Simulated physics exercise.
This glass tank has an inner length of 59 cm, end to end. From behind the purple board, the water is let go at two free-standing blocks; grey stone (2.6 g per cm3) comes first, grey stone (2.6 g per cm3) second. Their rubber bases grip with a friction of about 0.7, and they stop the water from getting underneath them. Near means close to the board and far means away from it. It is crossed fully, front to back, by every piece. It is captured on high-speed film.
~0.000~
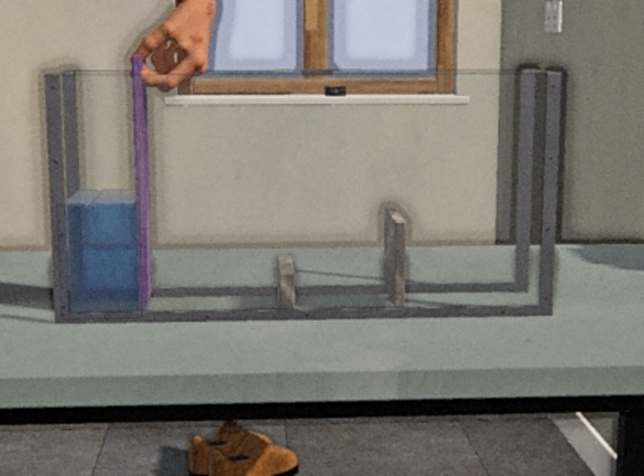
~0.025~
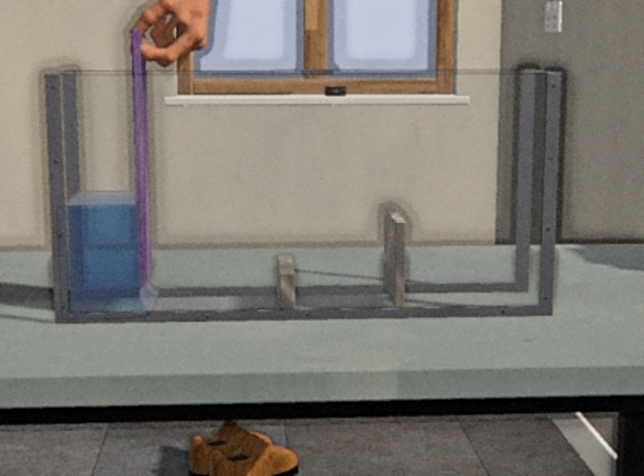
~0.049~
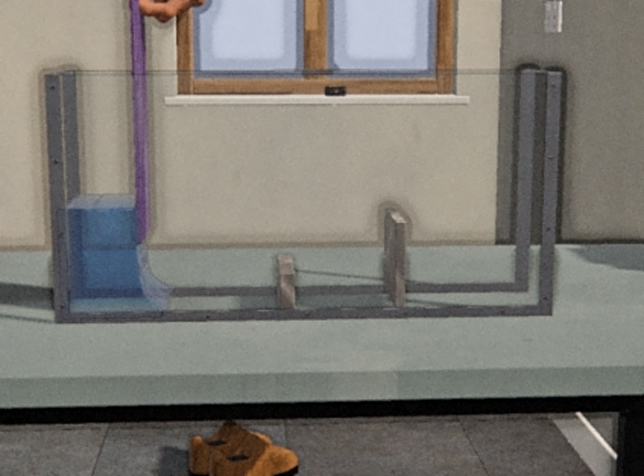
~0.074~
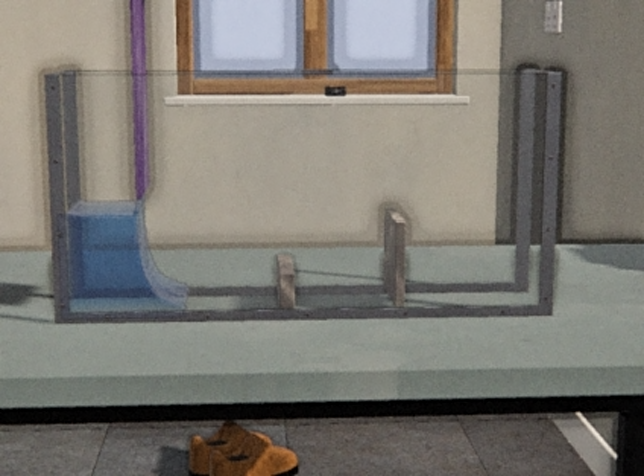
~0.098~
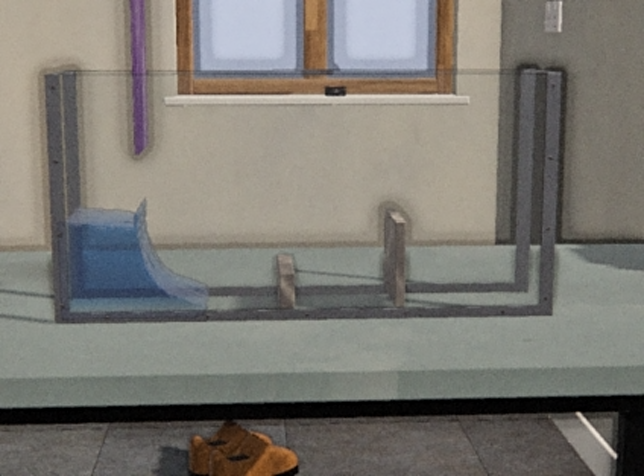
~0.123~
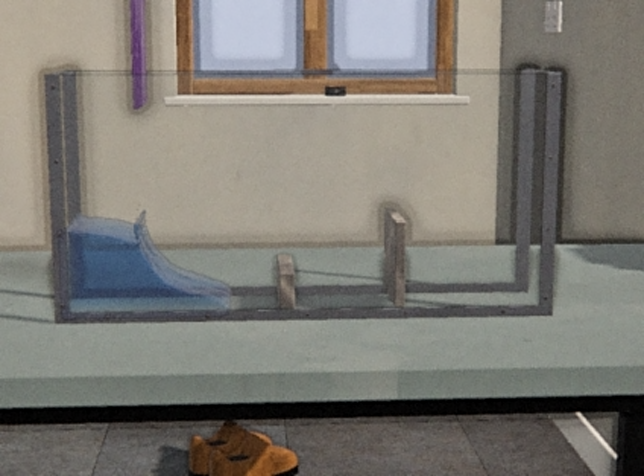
Blue water held at the left end of a long glass tank, seen from the side on a pale green table with a wood-framed window behind, is released as a hand pulls a purple board upward. Two upright grey blocks, the nearer one shorter, stand farther right, and brown shoes rest below. The water slumps and spreads rightward along the floor in a curved slope, its surface lowering.
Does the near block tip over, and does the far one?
First block: Yes, it tips over; second: Yes, it tips over.
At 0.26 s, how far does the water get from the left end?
About 30 cm.
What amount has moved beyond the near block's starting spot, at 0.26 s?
Reading: Near 14 per cent.
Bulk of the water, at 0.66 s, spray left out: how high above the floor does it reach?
About 4.5 cm.
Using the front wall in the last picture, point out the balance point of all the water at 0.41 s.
I'd put it somewhere about (254, 290) in that last view.
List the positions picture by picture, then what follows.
The surface at the left wall is at (70, 206); the front along the floor is at (139, 309); the board's lower edge is at (142, 310); the near block's top is at (287, 276); the far block's top is at (401, 226), in the first picture.
The surface at the left wall is at (70, 207); the front along the floor is at (150, 309); the board's lower edge is at (141, 285), in the second picture.
The surface at the left wall is at (70, 211); the front along the floor is at (165, 309); the board's lower edge is at (140, 242), in the third picture.
The surface at the left wall is at (71, 217); the front along the floor is at (183, 309); the board's lower edge is at (138, 198), in the fourth picture.
The surface at the left wall is at (71, 225); the front along the floor is at (204, 308); the board's lower edge is at (137, 153), in the fifth picture.
The surface at the left wall is at (71, 233); the front along the floor is at (227, 308); the board is clear; the near block's top is at (287, 276); the far block's top is at (401, 226), in the sixth picture.
Then, 0.26 s in, the front has run 30 cm from the left wall, the near block leans 25° and the far block is upright.
Then, 0.41 s in, the near block lies flat and the far block is upright.
Then, 0.66 s in, the near block lies flat and the far block lies flat.
Finally, the near block lies flat and the far block lies flat; 26 per cent of the water is past where the far block first stood.
